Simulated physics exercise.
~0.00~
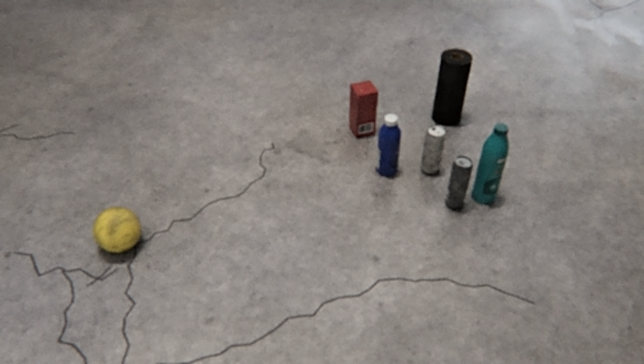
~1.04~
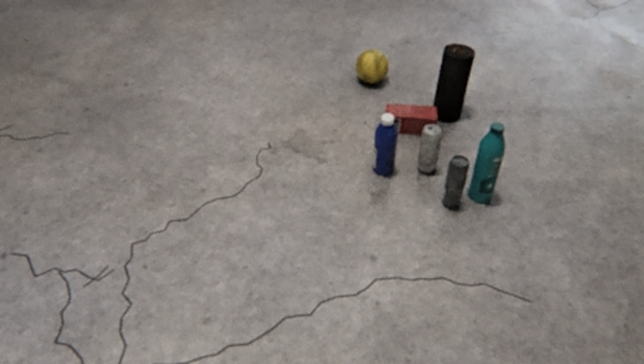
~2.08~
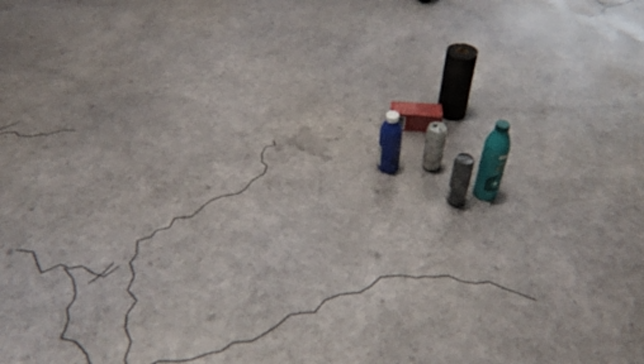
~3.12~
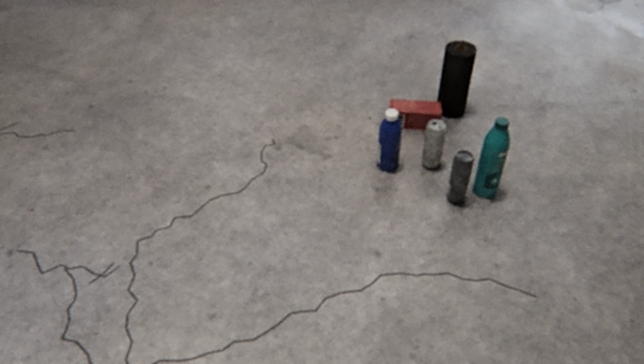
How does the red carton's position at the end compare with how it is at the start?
At the start the red carton stands upright, but by the end it is lying on its side on the floor.
